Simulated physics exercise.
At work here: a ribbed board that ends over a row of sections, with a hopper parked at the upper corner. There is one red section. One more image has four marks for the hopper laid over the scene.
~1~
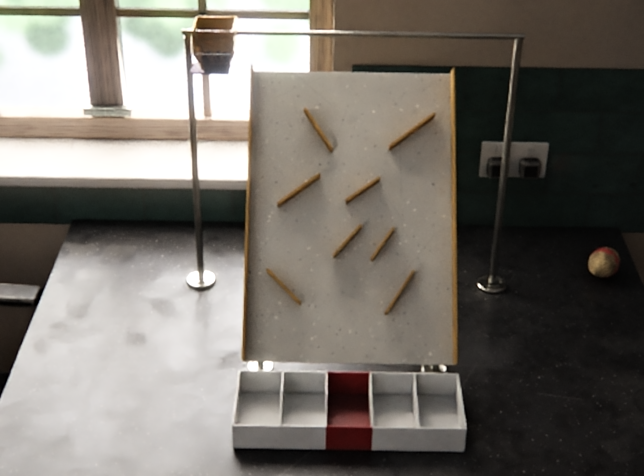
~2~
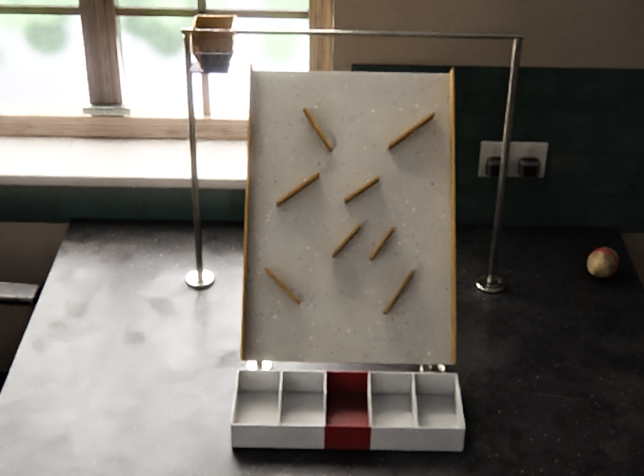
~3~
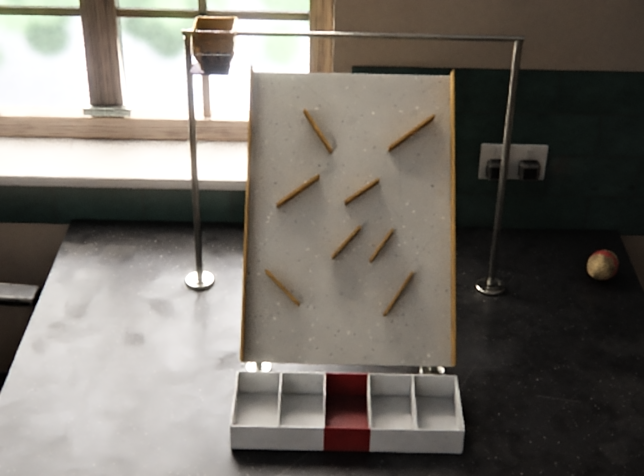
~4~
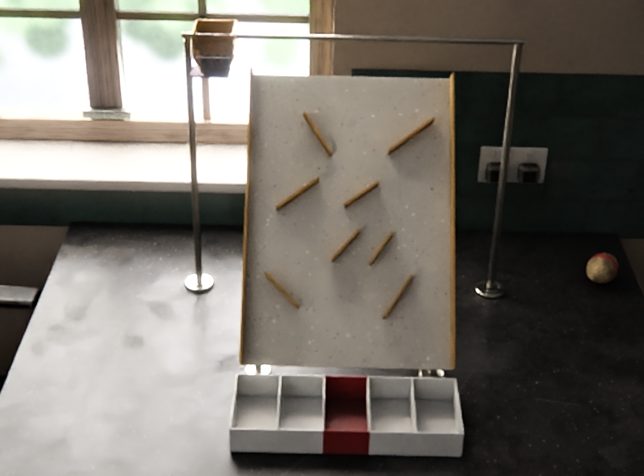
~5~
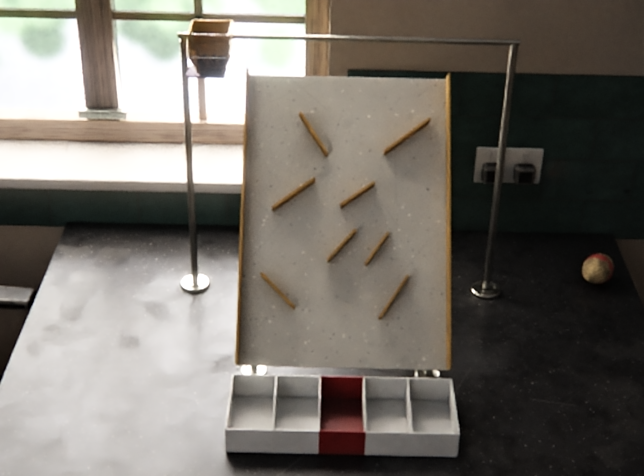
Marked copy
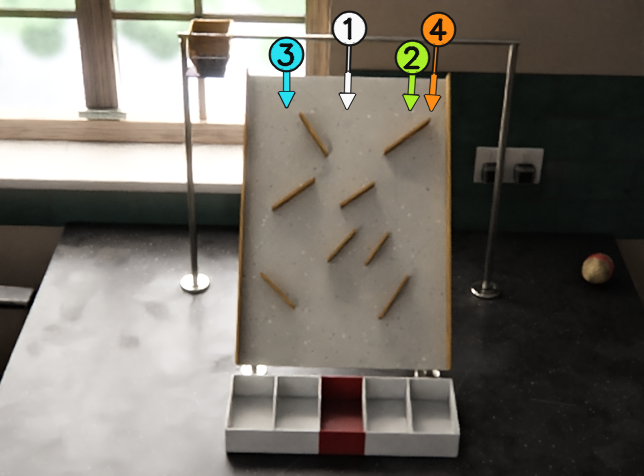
A pale tilted board with slanted wooden ribs stood above a row of five sections, the middle one red, with a small hopper at the upper left; nothing moved except the view, which shifted slightly.
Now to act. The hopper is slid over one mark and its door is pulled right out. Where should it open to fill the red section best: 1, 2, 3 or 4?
I would pick mark 2.
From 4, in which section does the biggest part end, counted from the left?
The fifth.
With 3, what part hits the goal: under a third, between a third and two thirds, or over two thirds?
Mark 3 gives under a third.
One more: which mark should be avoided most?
That would be 3.
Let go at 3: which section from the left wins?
It is the first one.
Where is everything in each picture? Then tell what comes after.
Hopper near (216, 59), allspice berries, door shut, in the first frame.
Ribs (304, 107) to (331, 147), (389, 145) to (434, 113), (277, 203) to (319, 173), in the second frame.
Ribs (345, 201) to (379, 179), (332, 256) to (360, 226), (371, 260) to (393, 229), in the third frame.
Ribs (265, 272) to (298, 307), (384, 317) to (412, 274), in the fourth frame.
Red section near (342, 441), number 3 of 5 from the left, in the fifth frame.
On the marked copy, mark 1 meets the board at (347, 103); mark 2 meets the board at (410, 104); mark 3 meets the board at (286, 101); mark 4 meets the board at (431, 105).
For mark 1, close to a third in the red section, close to two thirds in other sections.
For mark 2, close to two thirds in the red section, close to a third in other sections.
For mark 3, only a few in the red section, all but a few in other sections, only a few outside the box.
For mark 4, close to a quarter in the red section, close to two thirds in other sections, a small share outside the box.
